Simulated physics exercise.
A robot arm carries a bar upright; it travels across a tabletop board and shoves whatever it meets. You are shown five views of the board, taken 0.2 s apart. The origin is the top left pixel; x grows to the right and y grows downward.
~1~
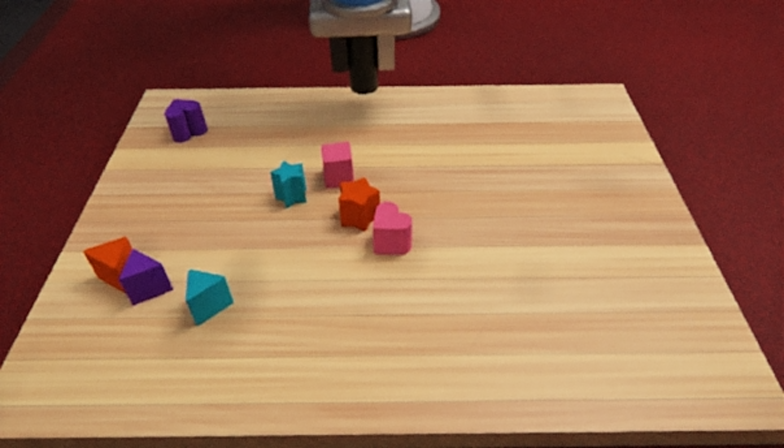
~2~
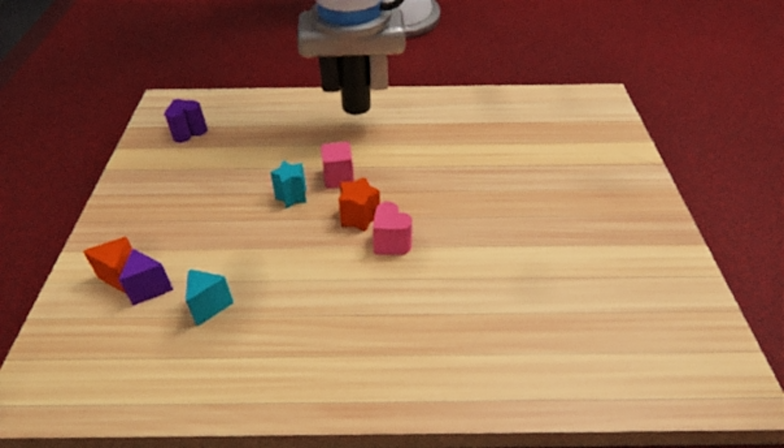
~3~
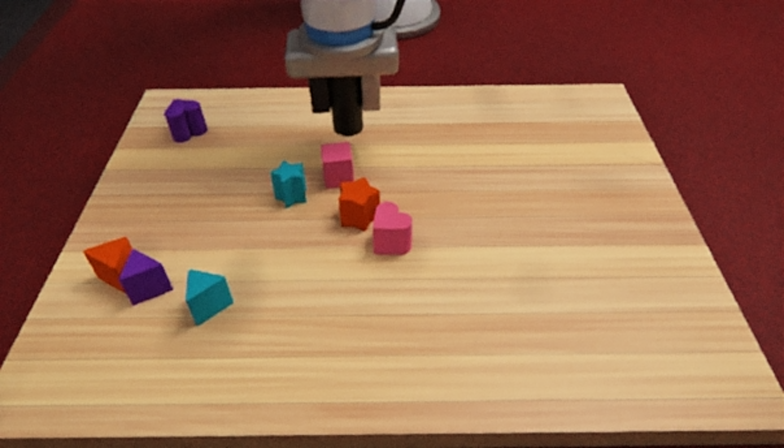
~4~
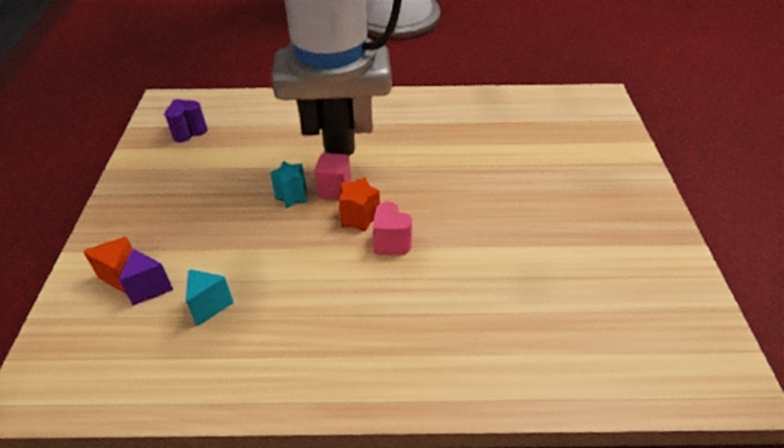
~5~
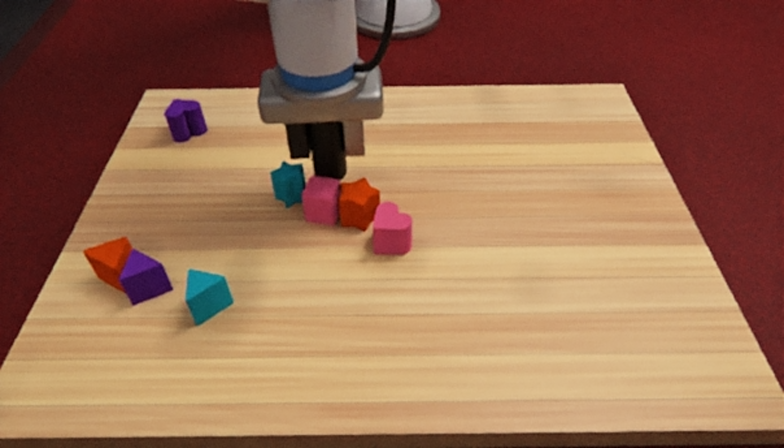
To begin with, a robot arm with a dark bar hovers at the far edge of a wooden board scattered with colourful blocks. The arm moves toward the viewer and slightly left, reaching the pink cube. It then pushes the cube nearer, between the turquoise and orange stars, while the other blocks stay still.
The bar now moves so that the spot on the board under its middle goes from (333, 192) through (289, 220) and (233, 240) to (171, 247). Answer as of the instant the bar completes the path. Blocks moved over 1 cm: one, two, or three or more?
Two.
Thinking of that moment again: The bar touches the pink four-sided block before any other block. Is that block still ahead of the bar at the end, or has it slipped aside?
It slips out to the side or back.
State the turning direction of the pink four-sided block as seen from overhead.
It turns counter-clockwise.
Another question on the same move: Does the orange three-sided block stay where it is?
Final answer: Yes.
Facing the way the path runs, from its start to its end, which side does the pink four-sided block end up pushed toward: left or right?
It heads left.
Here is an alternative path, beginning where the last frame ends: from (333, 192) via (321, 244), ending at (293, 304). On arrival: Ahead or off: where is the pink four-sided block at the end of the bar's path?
It sits in front of the bar.
On the path given first. One third of the way, bar (284, 201); turquoise star-shaped block (274, 176), turned 70° clockwise; pink four-sided block (302, 213), turned 50° anticlockwise.
Two thirds of the way, bar (225, 221); turquoise star-shaped block (274, 176), turned 75° clockwise; pink four-sided block (302, 213), turned 50° anticlockwise.
At the end, bar (163, 227); orange three-sided block in place; turquoise star-shaped block (274, 176), turned 75° clockwise; pink four-sided block (302, 213), turned 50° anticlockwise; orange star-shaped block in place.
